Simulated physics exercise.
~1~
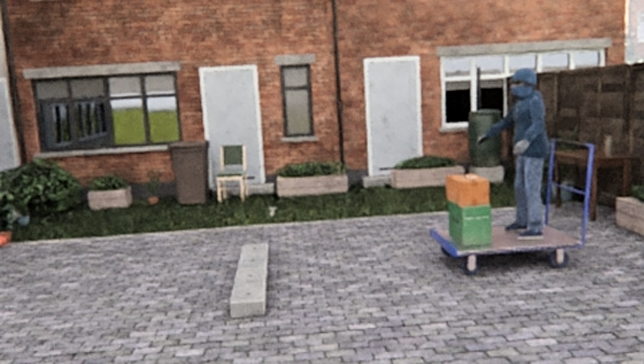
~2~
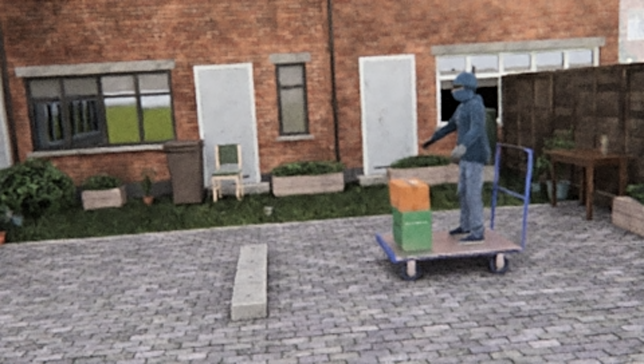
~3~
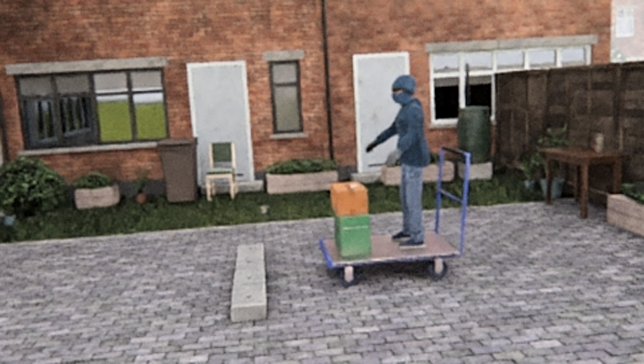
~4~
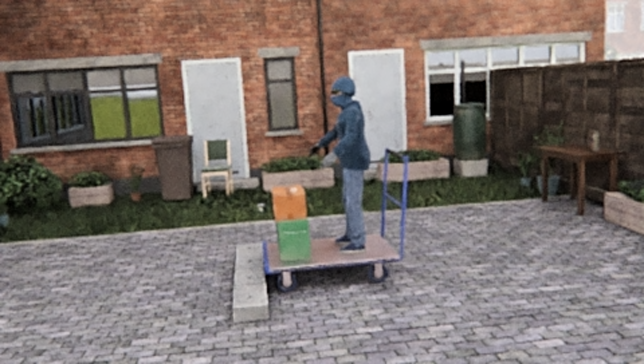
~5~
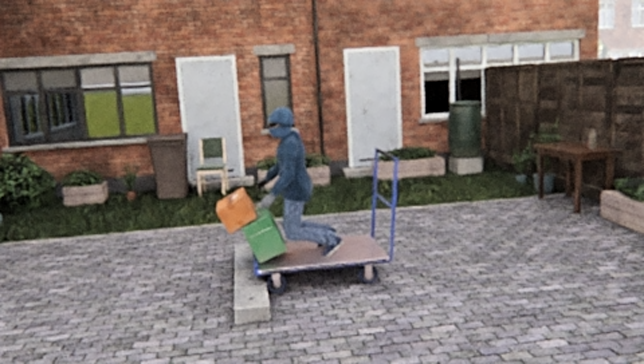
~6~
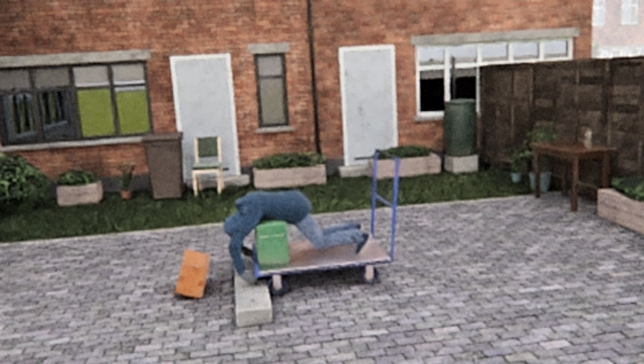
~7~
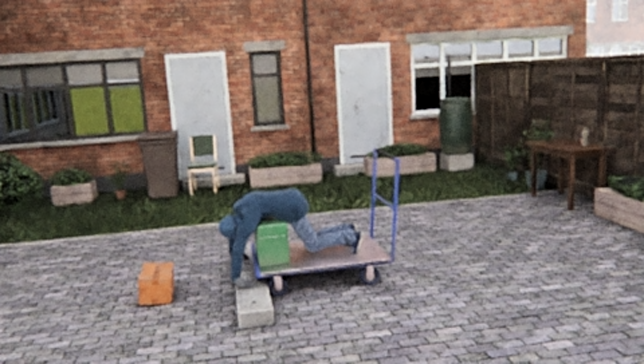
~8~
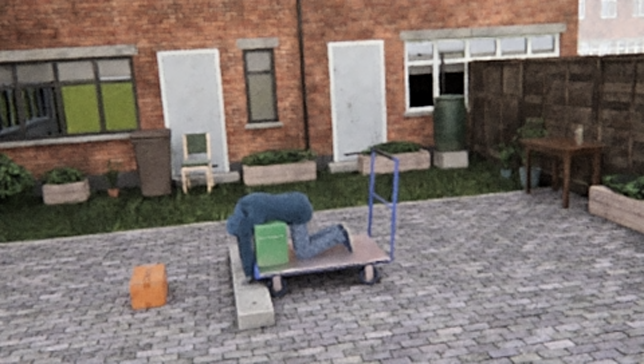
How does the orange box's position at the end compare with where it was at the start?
At the start it sits on top of the green box on the trolley, over on the right. By the end it lies on the paving to the left of the kerb.
Trolley rolling left and stopping at a kerb, its rider slumping over the green box, the orange one landing on paving beyond.
